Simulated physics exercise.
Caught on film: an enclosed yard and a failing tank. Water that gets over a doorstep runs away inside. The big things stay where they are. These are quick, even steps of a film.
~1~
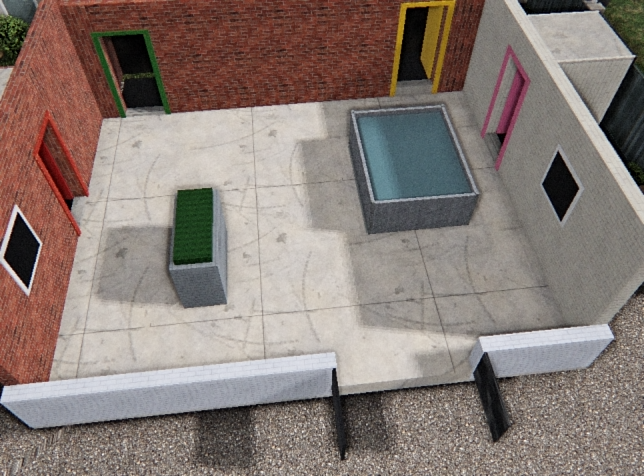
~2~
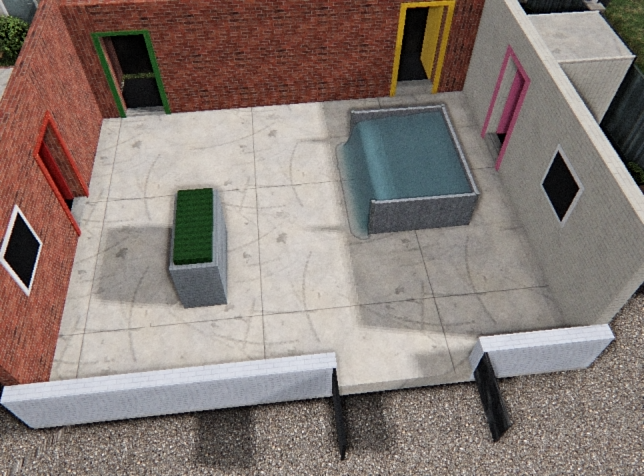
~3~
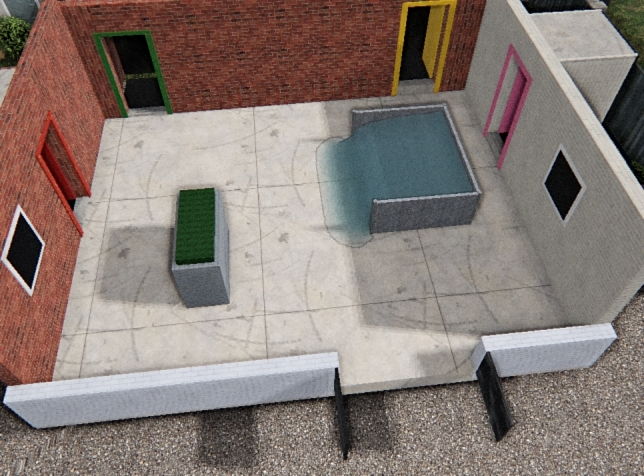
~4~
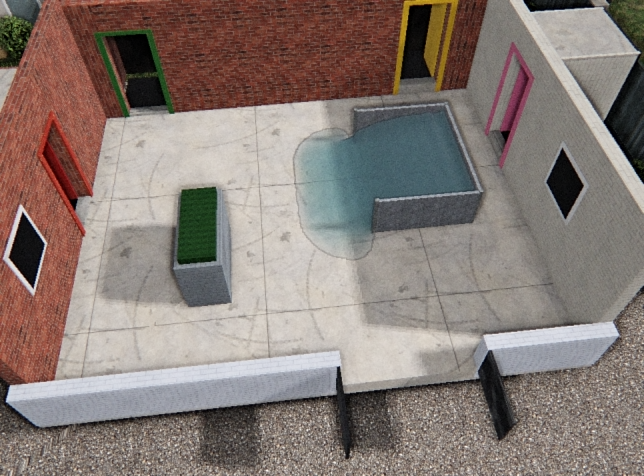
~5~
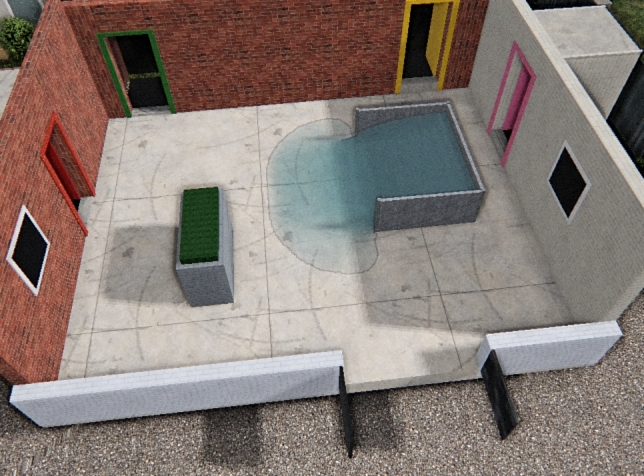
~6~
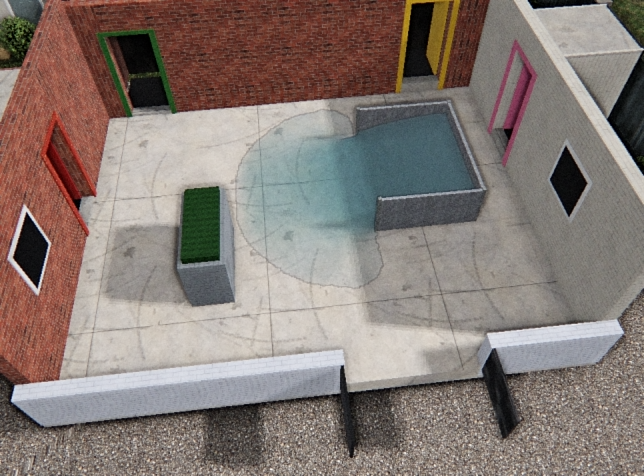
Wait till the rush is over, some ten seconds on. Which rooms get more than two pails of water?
One by one: The green door takes more than that; the pink door stays under that; the yellow door stays under that; the red door takes more than that.
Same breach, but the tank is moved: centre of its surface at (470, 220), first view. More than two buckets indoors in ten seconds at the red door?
Red goes over.
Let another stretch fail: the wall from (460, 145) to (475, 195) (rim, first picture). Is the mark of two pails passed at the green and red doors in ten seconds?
My reading: Green door holds; red door takes more.
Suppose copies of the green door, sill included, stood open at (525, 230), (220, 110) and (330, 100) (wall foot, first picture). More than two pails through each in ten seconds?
In turn: Stays under, goes over, keeps below it.
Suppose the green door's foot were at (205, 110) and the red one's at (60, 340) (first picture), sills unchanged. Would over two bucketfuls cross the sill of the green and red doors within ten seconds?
One by one: The green door floods; the red door passes that mark.
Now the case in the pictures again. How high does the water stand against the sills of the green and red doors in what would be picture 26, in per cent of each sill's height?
Near 360 and 500 in a hundred.
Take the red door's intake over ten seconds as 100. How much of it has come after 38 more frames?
Close to 85 %.
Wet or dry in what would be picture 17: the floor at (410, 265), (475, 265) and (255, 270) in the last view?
In turn: Clear, no water, flooded.
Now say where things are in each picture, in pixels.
Still water in the tank at (410, 153), in the first frame.
The front is at (367, 237), out from the gap at (362, 174), in the second frame.
The front is at (351, 243), out from the gap at (364, 176), in the third frame.
The front is at (342, 254), out from the gap at (365, 176), in the fourth frame.
Water pours out at (367, 176) and has run to (323, 266), in the fifth frame.
Water pours out at (368, 176) and has run to (247, 235), in the sixth frame.
A moment on, water covers 40 % of the floor; the green door not reached, the pink door not reached, the yellow door not reached, the red door wet at the sill, nothing in.
Next, water covers 50 % of the floor; the green door wet at the sill, nothing in, the pink door not reached, the yellow door not reached, the red door far over two buckets in.
Then, water covers 60 % of the floor; the green door over two buckets in, the pink door not reached, the yellow door not reached, the red door far over two buckets in.
Later, water covers 75 % of the floor; the green door far over two buckets in, the pink door not reached, the yellow door not reached, the red door far over two buckets in.
In the end, water covers 90 % of the floor; the green door far over two buckets in, the pink door not reached, the yellow door wet at the sill, nothing in, the red door far over two buckets in.
